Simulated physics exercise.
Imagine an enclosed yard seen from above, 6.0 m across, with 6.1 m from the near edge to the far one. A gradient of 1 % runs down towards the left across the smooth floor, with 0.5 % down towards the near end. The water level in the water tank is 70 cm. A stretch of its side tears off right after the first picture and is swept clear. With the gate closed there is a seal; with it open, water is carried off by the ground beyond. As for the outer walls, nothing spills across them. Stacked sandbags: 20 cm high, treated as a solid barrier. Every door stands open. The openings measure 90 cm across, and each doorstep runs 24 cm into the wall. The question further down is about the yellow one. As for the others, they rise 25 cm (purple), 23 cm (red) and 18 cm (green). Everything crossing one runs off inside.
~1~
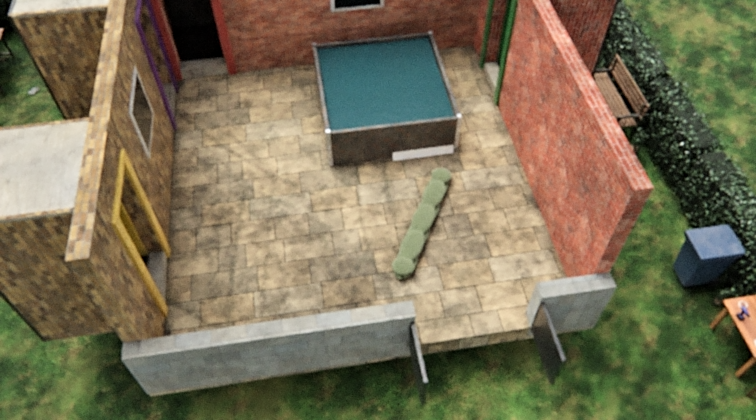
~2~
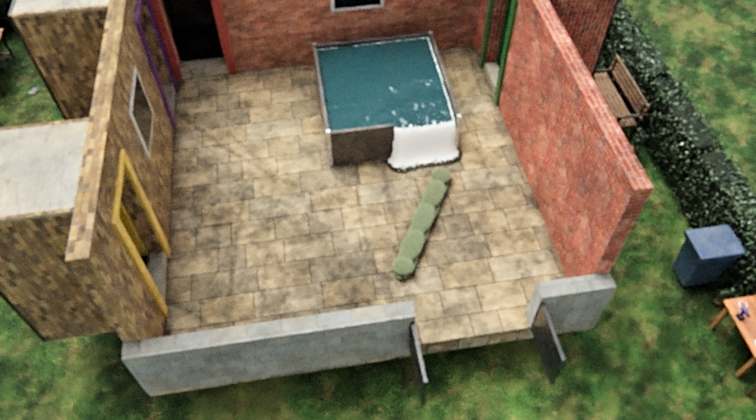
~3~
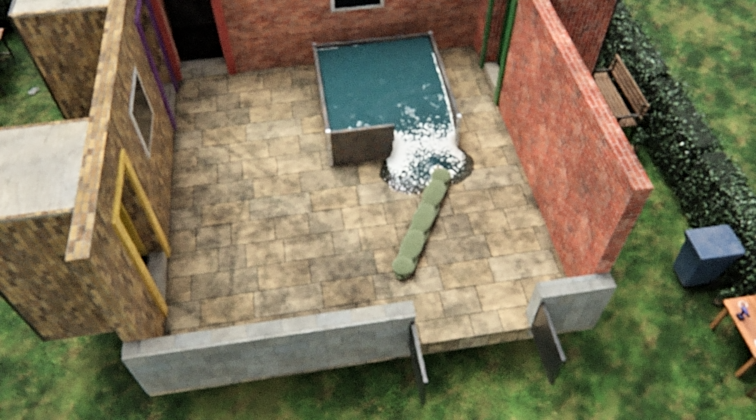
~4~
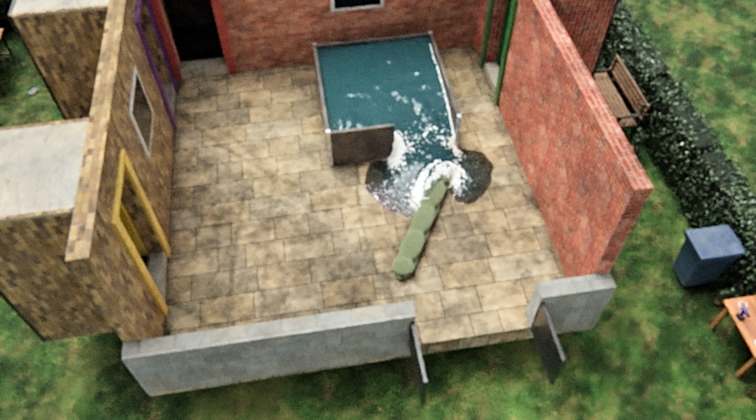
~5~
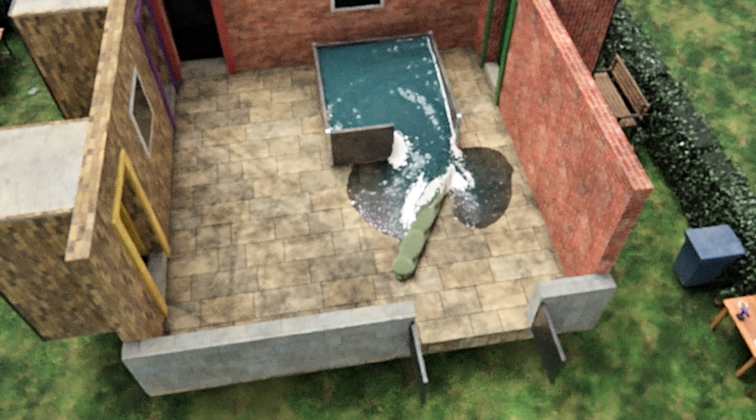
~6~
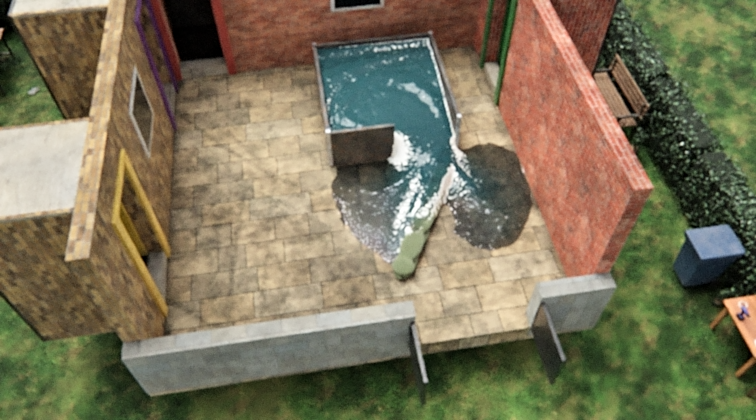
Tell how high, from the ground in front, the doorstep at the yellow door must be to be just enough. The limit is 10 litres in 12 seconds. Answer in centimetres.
It must be about 18 cm high.
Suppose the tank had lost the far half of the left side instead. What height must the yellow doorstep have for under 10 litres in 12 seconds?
About 13.5 cm.
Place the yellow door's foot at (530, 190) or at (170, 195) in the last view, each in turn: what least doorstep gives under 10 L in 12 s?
Minimums: About 25 cm and 6.5 cm.
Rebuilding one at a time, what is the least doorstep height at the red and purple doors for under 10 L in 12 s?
Close to 13.0 cm (red) and close to 12.0 cm (purple).
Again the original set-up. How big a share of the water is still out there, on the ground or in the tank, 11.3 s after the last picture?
What remains is some 78 per cent of the water.
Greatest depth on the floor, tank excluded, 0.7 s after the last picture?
About 50 cm at most.
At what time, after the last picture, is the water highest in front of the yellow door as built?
The depth peaks at about 5.5 seconds.
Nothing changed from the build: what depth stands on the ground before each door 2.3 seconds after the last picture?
Door by door, in centimetres - purple 0, red 0, green 1, yellow 16.
Then, 0.7 s after the last picture water covers 30 % of the floor, deepest (50 cm) near (436, 171); it has not reached the yellow door.
Then, 2.3 s after the last picture water covers 55 % of the floor, deepest (38 cm) near (163, 368); 16 cm at the yellow door, 0 litres in over its 21 cm doorstep.
Then, 11.3 s after the last picture water covers 95 % of the floor, deepest (16 cm) near (184, 150); 9 cm at the yellow door, 1 litre in over its 21 cm doorstep.
At the yellow door as built, the water peaked near 21 cm, 5.7 s after the last picture.
With a doorstep of 15.5 cm, 29 litres would have come in within the 12 s; with 21 cm, 1 litre. So under 10 litres takes about 18 cm.
